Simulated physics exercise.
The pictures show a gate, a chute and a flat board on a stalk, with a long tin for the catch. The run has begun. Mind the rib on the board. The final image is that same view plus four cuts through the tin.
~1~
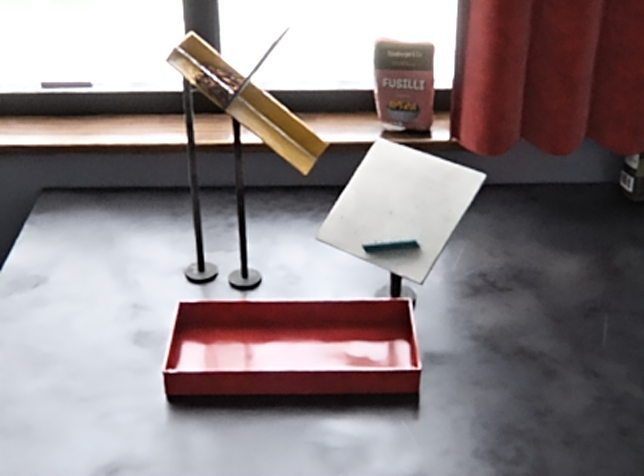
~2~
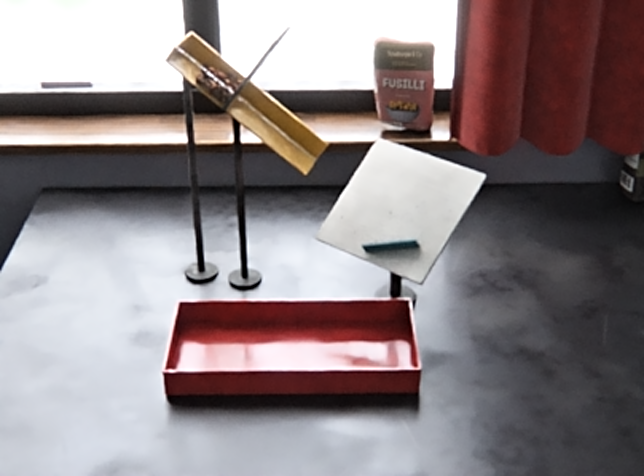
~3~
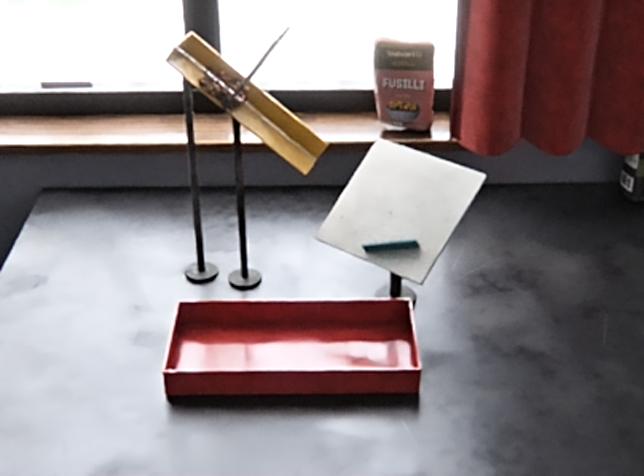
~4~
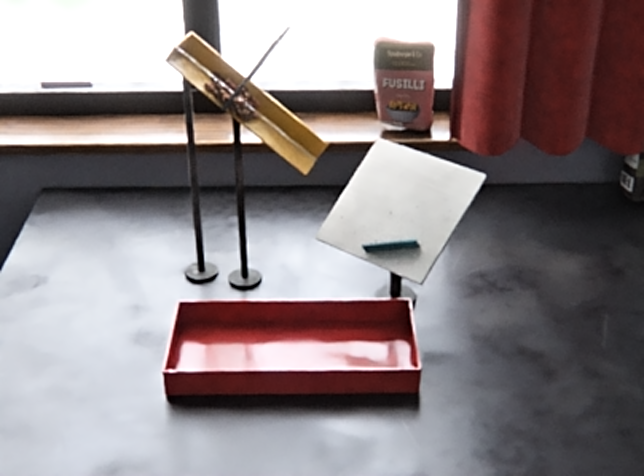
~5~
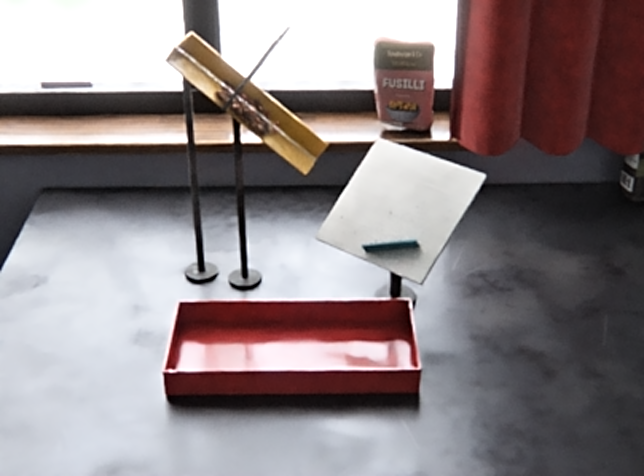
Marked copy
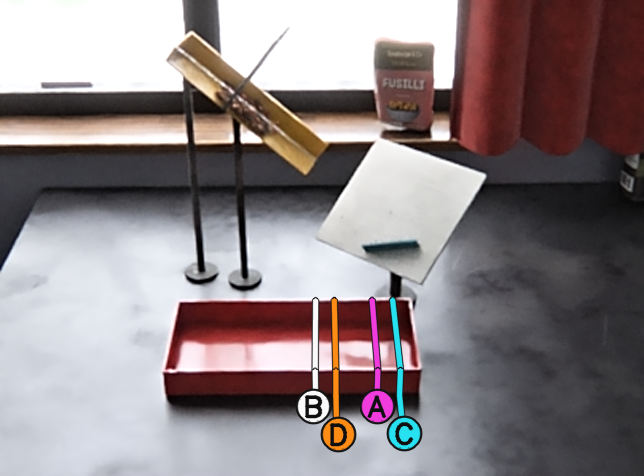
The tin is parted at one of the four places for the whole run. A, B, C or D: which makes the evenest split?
Line D does it best.
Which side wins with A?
Left.
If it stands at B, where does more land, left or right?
Right.
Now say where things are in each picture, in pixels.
The first frame shows load behind the gate near (220, 87), bits of dog kibble; lip of the chute near (311, 167), sloping fairly steeply.
The second frame shows middle of the board near (398, 207), tilted fairly steeply; middle of its low edge near (365, 260); of its high edge near (430, 156).
The third frame shows front corners of the tin near (163, 371) and (420, 368), empty; front of the load near (243, 99).
The fourth frame shows middle of the load near (233, 98); its front near (256, 115), close to a quarter of the way to the lip; rib from (416, 240) to (361, 245).
The fifth frame shows middle of the load near (245, 107); its front near (275, 130), close to half of the way to the lip.
On the marked copy, line A crosses the front rim at (377, 369); line B crosses the front rim at (315, 369); line C crosses the front rim at (400, 369); line D crosses the front rim at (335, 369).
With A, of what is caught, all but a few on the left of the divider, only a few on the right.
With B, of what is caught, only a few on the left of the divider, all but a few on the right.
With C, of what is caught, the whole lot on the left of the divider, none at all on the right.
With D, of what is caught, close to a third on the left of the divider, close to two thirds on the right.
